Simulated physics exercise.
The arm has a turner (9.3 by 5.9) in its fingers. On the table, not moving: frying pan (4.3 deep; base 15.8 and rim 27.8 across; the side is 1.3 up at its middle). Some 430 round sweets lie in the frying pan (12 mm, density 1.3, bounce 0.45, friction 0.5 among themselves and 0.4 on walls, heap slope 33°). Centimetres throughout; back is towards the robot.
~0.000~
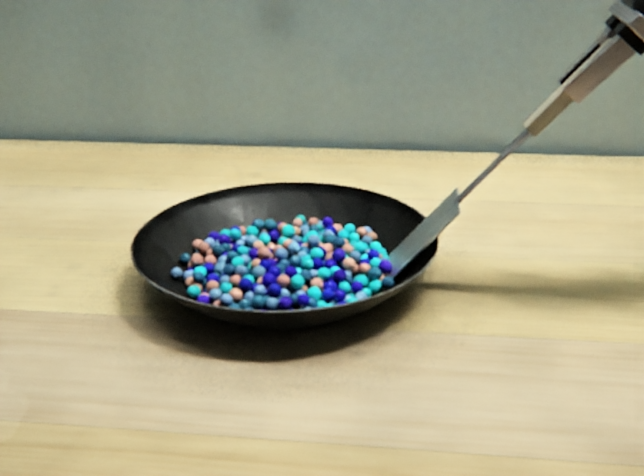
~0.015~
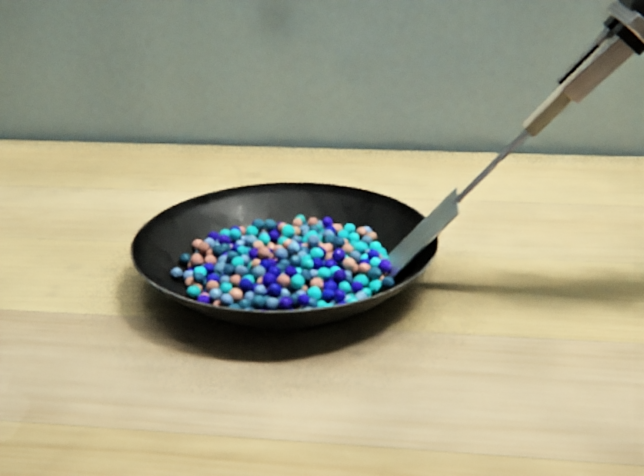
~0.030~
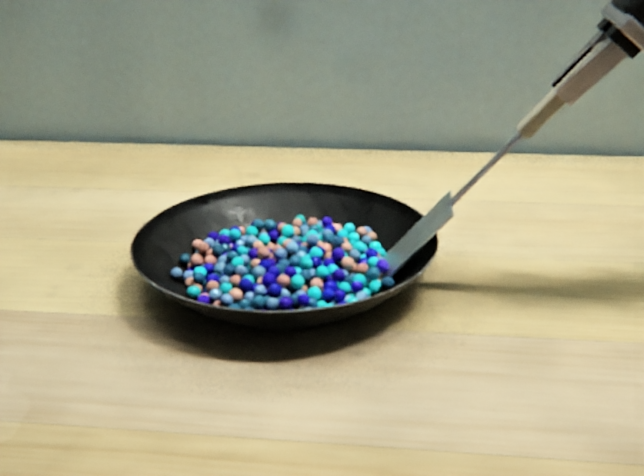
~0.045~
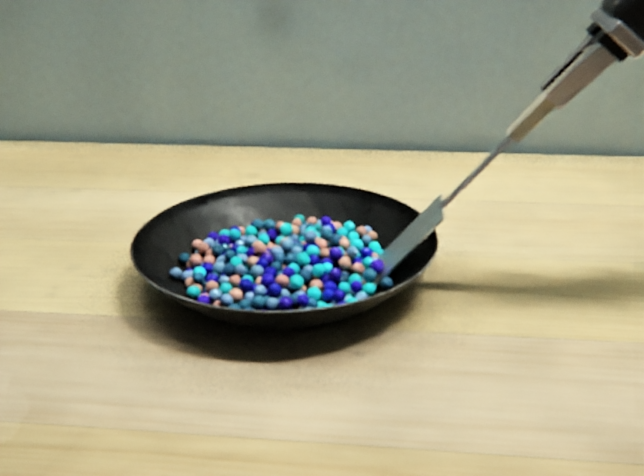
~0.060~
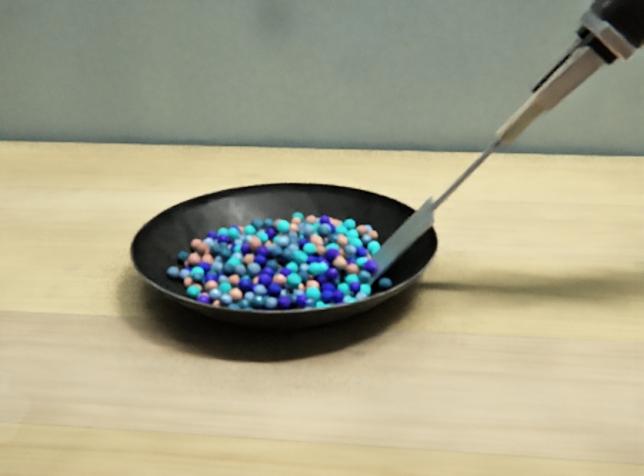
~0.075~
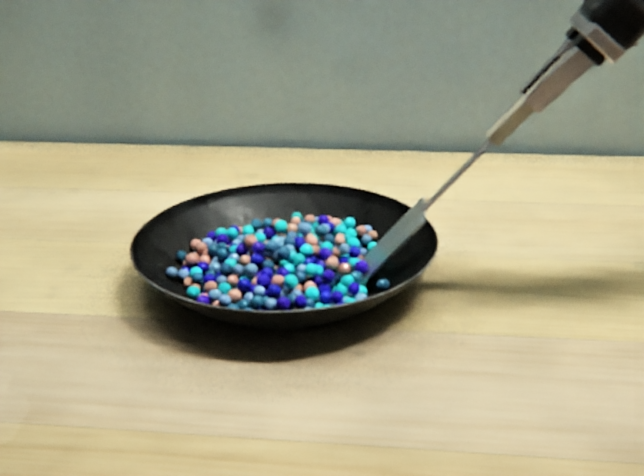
A robot arm holding a flat metal turner slid its blade slowly a short way left into a heap of small blue, turquoise and orange balls, nudging them slightly in a still black pan.
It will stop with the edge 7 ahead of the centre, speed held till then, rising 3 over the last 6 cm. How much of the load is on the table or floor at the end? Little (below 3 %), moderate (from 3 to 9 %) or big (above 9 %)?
Share on the table or floor: Little (below 3 %).
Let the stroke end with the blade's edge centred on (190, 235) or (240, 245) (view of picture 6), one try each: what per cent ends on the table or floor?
About 10 and 0 per cent.
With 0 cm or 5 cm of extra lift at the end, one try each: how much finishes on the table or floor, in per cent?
Some 0 and 0 per cent.
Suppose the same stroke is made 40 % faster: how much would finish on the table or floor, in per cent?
In that case some 5 per cent.
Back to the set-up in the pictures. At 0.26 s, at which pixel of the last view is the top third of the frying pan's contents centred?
Near (241, 247).
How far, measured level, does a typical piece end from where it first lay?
Some 2 cm.
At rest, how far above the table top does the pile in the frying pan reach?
Some 5.5 cm.
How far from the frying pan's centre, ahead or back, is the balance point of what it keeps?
About 3.5 cm ahead.
After 0.17 s, sloping 50°, highest piece 4 above the table; 429 in the frying pan.
After 0.26 s, sloping 50°, highest piece 6 above the table; 429 in the frying pan.
After 0.51 s, sloping 50°, highest piece 5 above the table; 429 in the frying pan.
After 1.56 s, sloping 50°, highest piece 5 above the table; 429 in the frying pan.
At rest, 429 in the frying pan. That is 0 % on the table or floor.
